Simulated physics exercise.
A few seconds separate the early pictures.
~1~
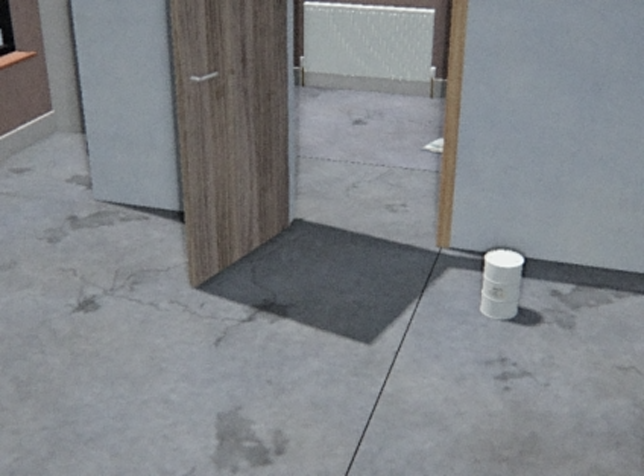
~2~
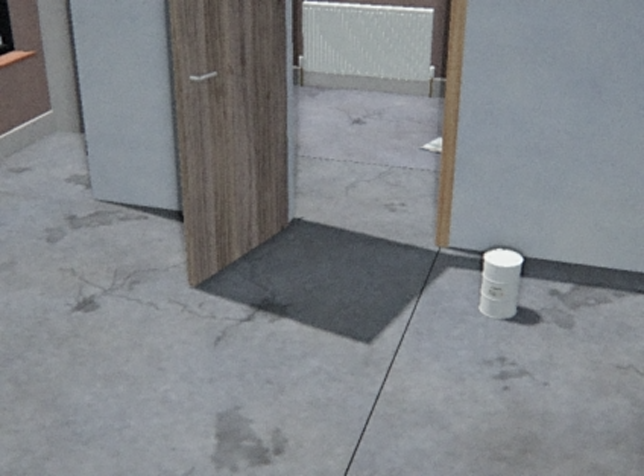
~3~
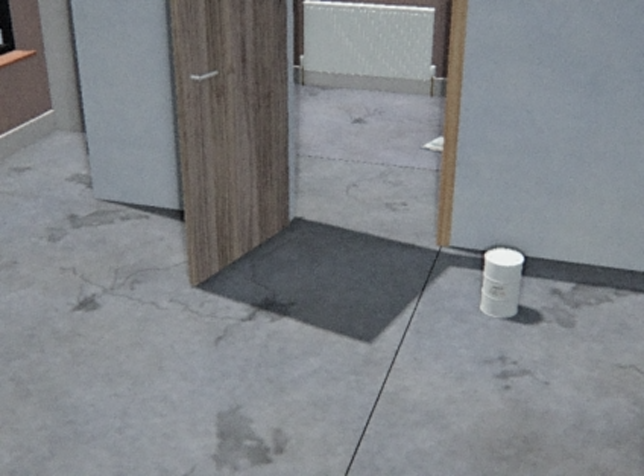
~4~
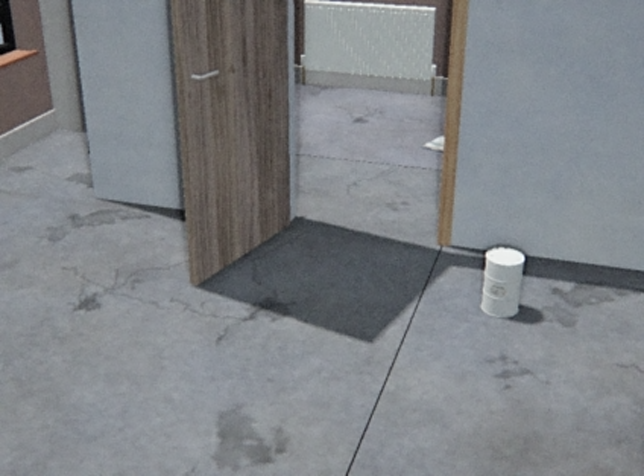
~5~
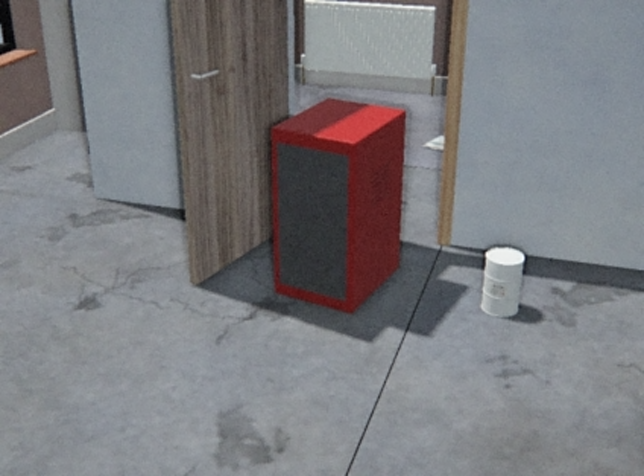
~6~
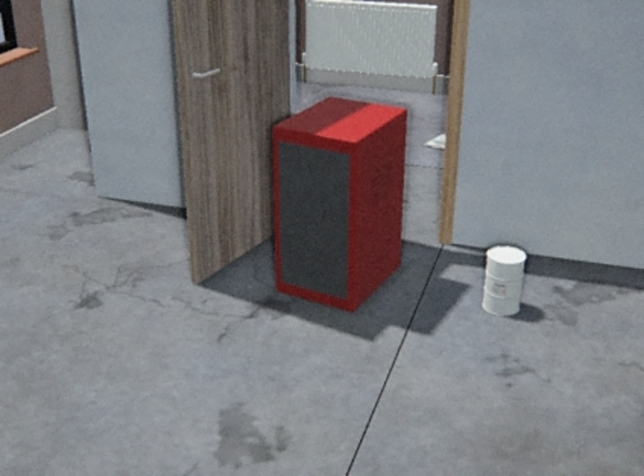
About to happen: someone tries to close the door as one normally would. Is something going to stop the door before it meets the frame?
Looks like the door gets held up short of the frame.
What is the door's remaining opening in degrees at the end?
Roughly 75 degrees open.
Then, 0.40 s past the last view, open by 97°.
Then, 0.60 s past the last view, open by 89°.
Then, 0.80 s past the last view, open by 80°.
Finally, open by 77°; both still in place. Final places as the last picture's camera would see them, red appliance near (341, 201).
